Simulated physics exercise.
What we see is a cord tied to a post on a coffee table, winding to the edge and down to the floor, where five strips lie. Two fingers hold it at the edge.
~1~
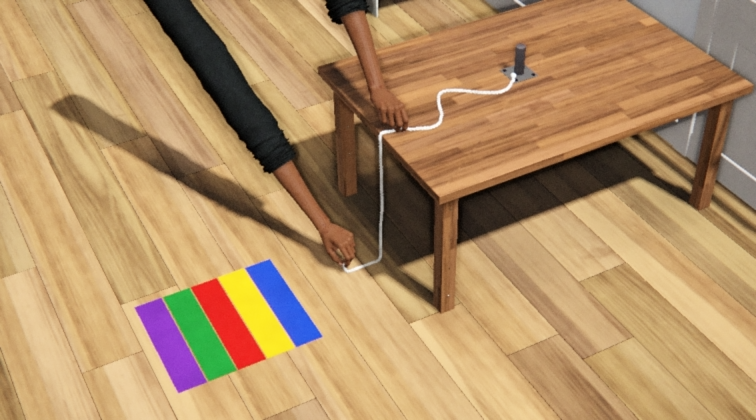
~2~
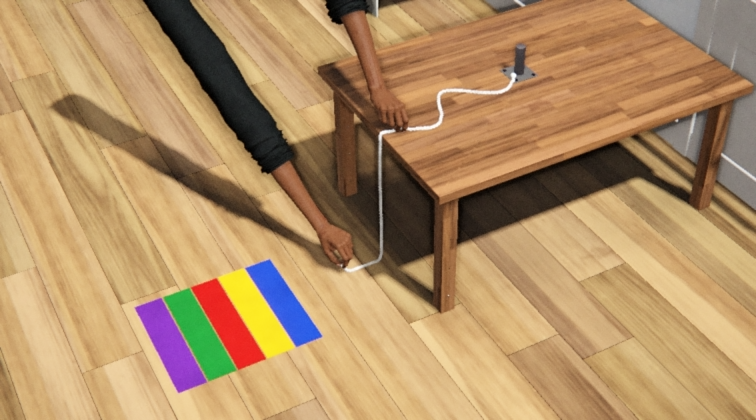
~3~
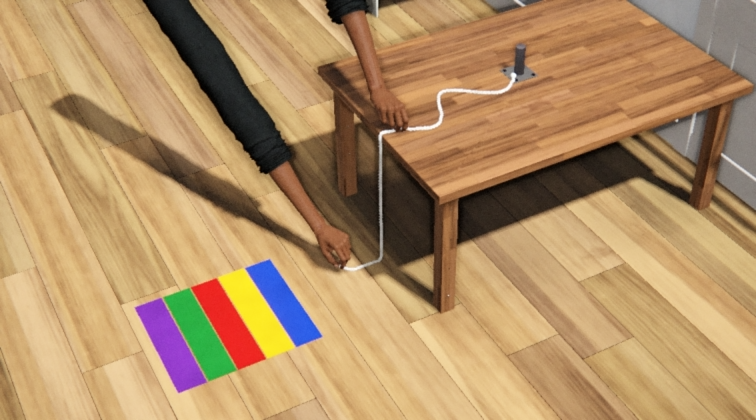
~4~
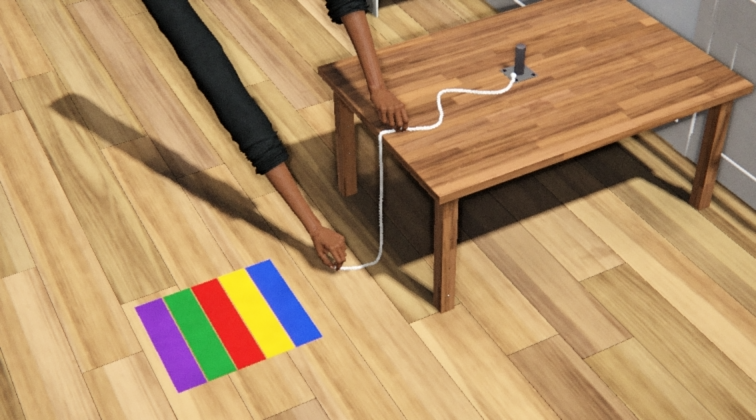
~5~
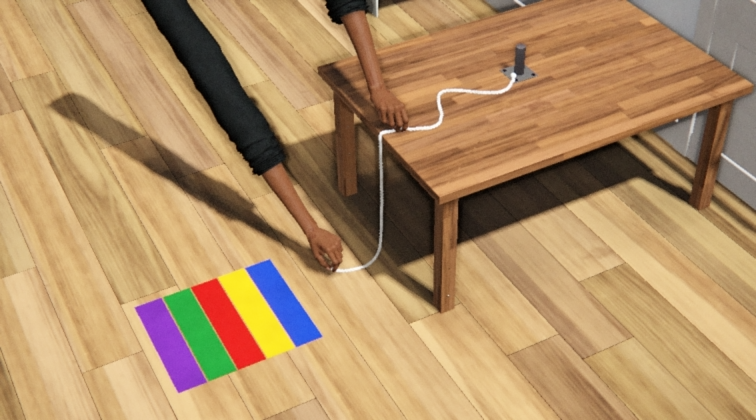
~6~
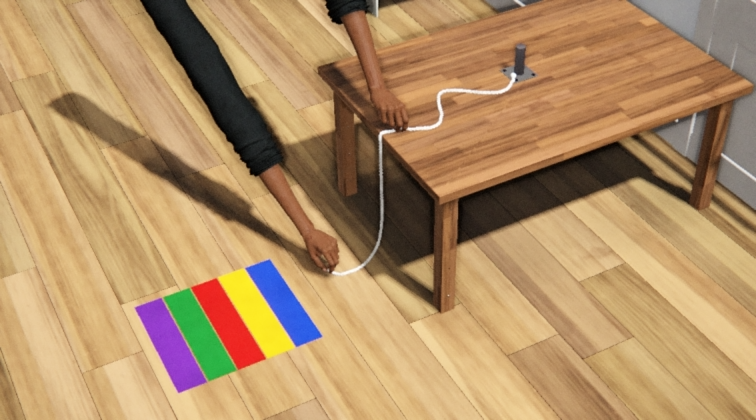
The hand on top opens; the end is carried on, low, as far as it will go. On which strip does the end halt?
The end stops over the green strip.
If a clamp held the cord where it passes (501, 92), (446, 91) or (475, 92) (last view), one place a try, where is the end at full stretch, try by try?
In that order: (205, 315), (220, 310) and (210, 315).
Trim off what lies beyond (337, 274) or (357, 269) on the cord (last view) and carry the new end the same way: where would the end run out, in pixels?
Try by try, around (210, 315) and (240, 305).
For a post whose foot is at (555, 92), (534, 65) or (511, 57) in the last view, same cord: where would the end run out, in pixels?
In that order: (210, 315), (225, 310) and (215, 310).
Soon after, end near (248, 300); over yellow.
Then, end near (214, 312); over red.
At full stretch, end near (194, 319); over green. It gets as far as the green strip.
